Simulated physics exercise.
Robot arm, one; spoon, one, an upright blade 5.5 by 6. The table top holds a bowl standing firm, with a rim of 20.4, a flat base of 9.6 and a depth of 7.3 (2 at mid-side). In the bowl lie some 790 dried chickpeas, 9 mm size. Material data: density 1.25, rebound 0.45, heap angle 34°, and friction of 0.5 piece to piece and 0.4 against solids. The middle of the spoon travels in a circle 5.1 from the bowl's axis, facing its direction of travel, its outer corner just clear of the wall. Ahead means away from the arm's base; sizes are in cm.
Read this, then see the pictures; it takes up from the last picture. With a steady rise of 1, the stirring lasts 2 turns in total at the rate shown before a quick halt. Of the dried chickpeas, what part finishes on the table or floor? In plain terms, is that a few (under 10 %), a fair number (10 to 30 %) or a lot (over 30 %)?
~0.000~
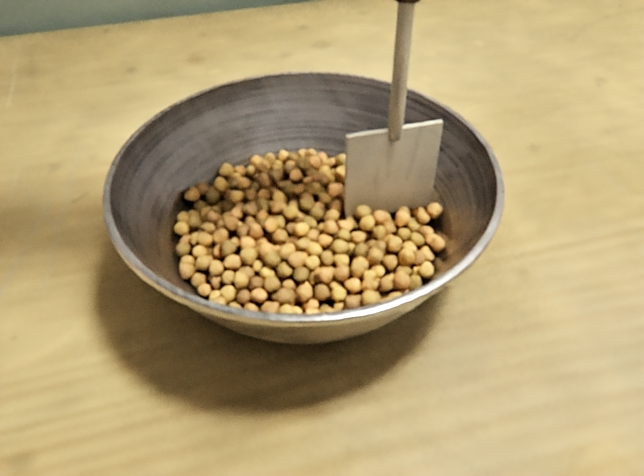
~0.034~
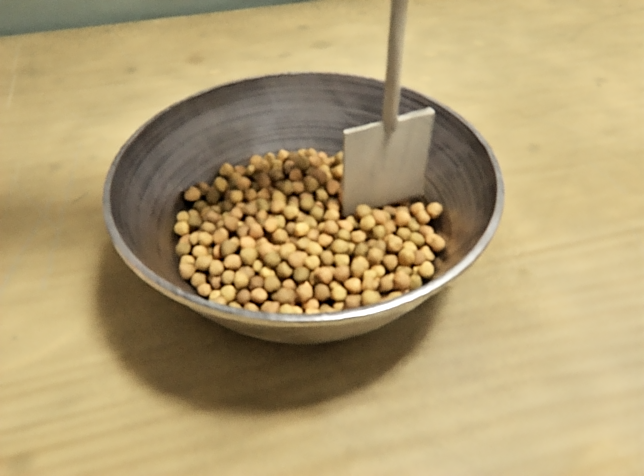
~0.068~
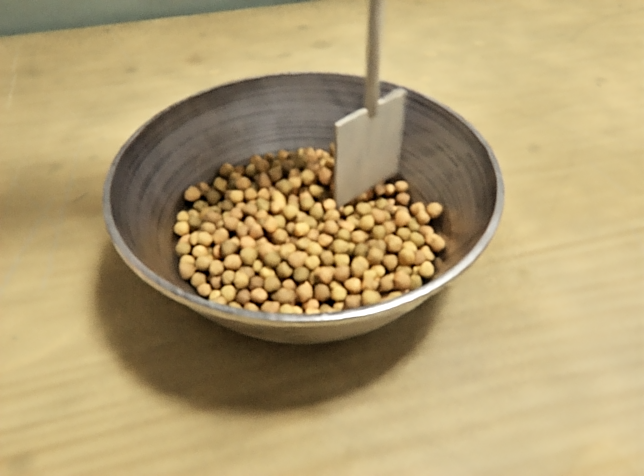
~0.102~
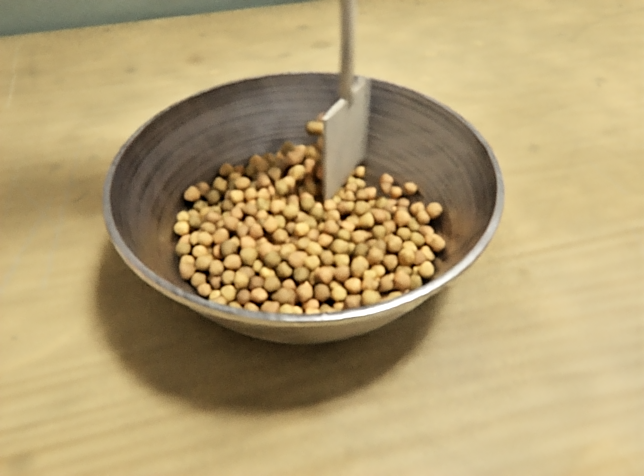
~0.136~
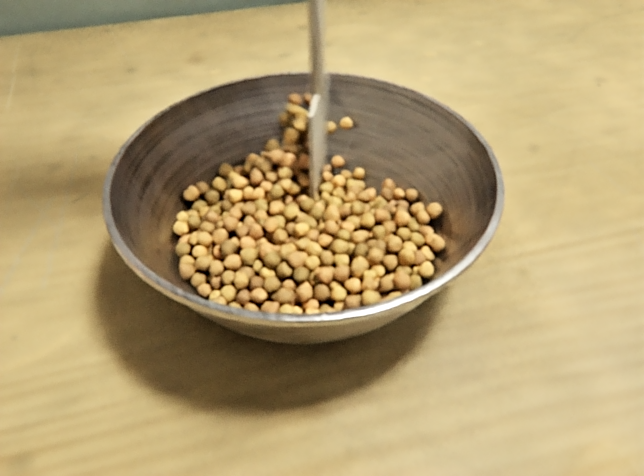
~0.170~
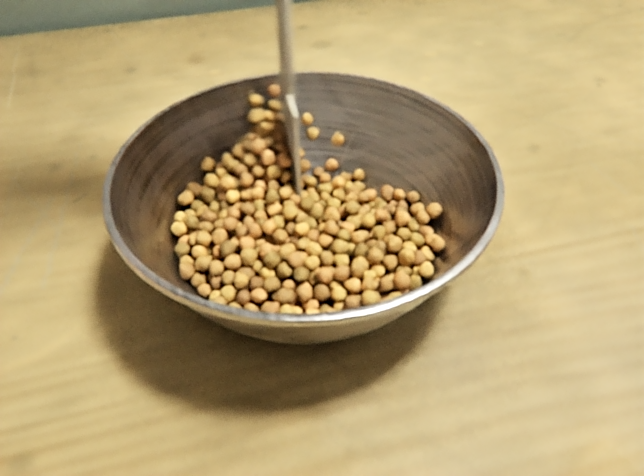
A few, under 10 %.
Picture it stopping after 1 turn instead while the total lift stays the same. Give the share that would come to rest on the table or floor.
It would be around 0 per cent.
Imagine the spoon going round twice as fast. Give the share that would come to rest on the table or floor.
Near 20 in a hundred, it would be.
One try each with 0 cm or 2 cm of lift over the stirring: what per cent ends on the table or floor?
10 % and 0 %.
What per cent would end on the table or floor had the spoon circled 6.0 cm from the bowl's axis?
It would be near 0 per cent.
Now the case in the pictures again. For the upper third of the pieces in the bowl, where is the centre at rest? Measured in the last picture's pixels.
Looks like roughly (312, 223) to me.
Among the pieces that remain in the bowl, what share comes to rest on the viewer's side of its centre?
I'd put it at roughly 50 per cent.
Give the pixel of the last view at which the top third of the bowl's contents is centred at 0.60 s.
About (389, 216).
After 0.60 s, 335° round, highest piece 8 above the table; 778 in the bowl, 8 on the table or floor, 5 in flight or on the tool.
After 1.03 s, 224° round, highest piece 8 above the table; 770 in the bowl, 21 on the table or floor.
After 1.45 s, 0° round, highest piece 5 above the table; 769 in the bowl, 22 on the table or floor.
After 2.15 s, 0° round, highest piece 5 above the table; 769 in the bowl, 22 on the table or floor.
In the end, 769 in the bowl, 22 on the table or floor. That is 3 % on the table or floor.
